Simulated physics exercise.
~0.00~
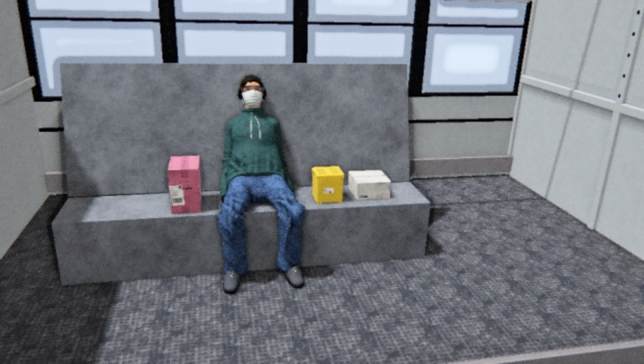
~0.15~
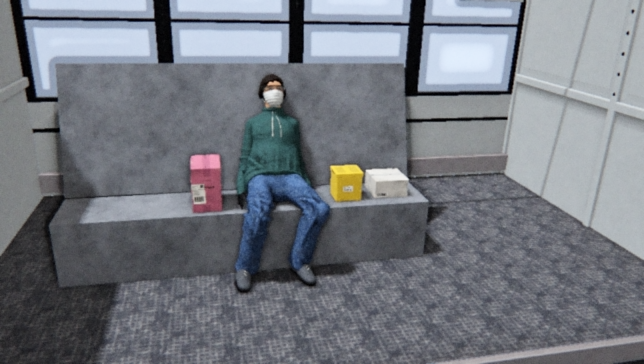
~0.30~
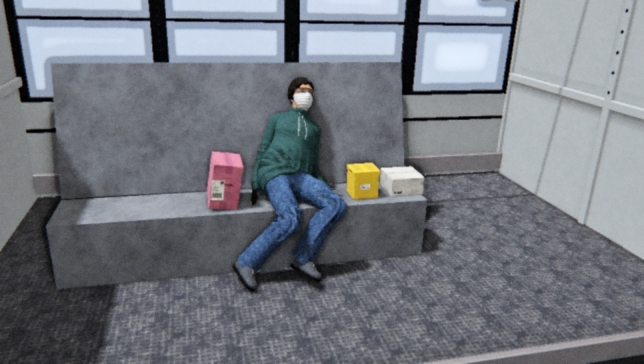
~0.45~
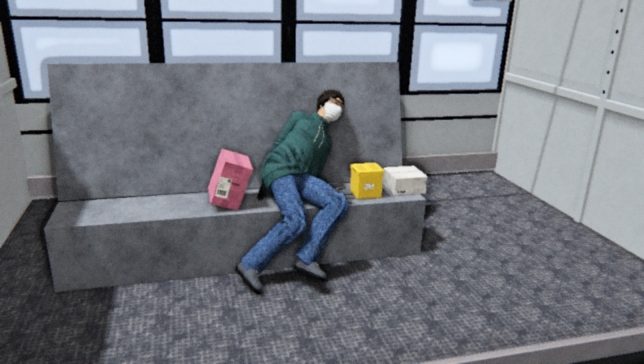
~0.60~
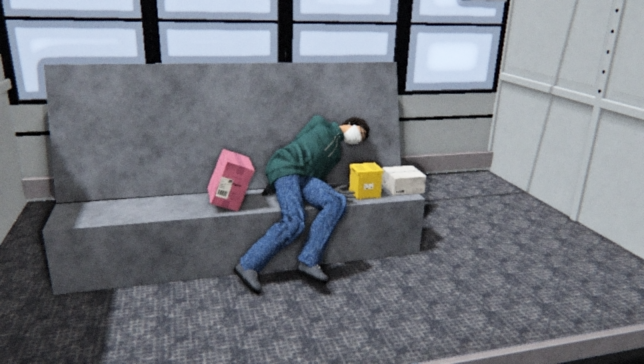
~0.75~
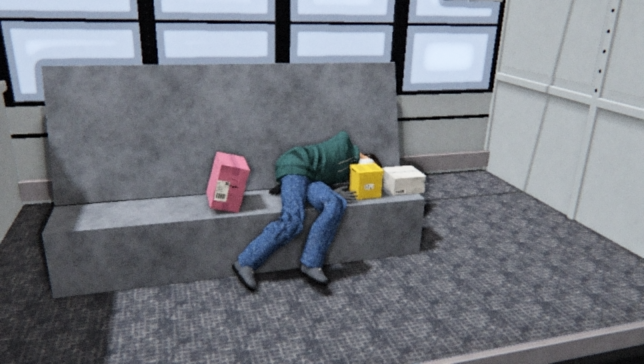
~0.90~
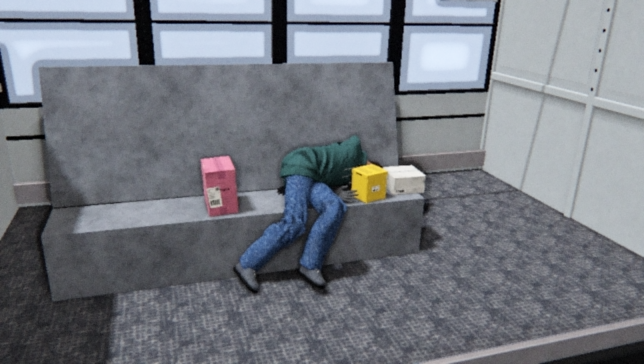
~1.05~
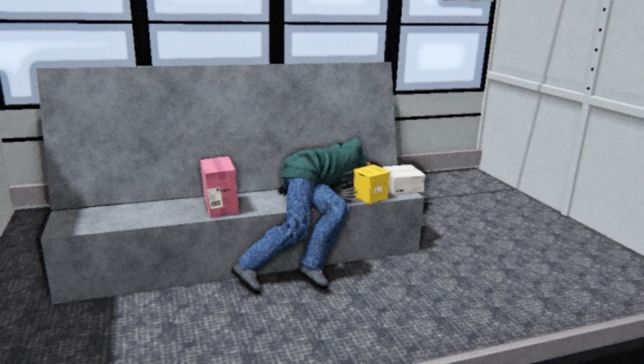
Inside a metro car, seen from the front and slightly above, a long grey bench stands before a row of bright windows. A masked passenger in a green hoodie and blue jeans sits between a pink pack on the left and a yellow tub and white carton on the right. Everything on the seat slides right, and the pink pack tips over to a lean. The passenger topples sideways to the right, head sinking behind the yellow tub. The pack rocks back upright, and all the luggage stays on the bench with the passenger slumped over, hips still on the seat.
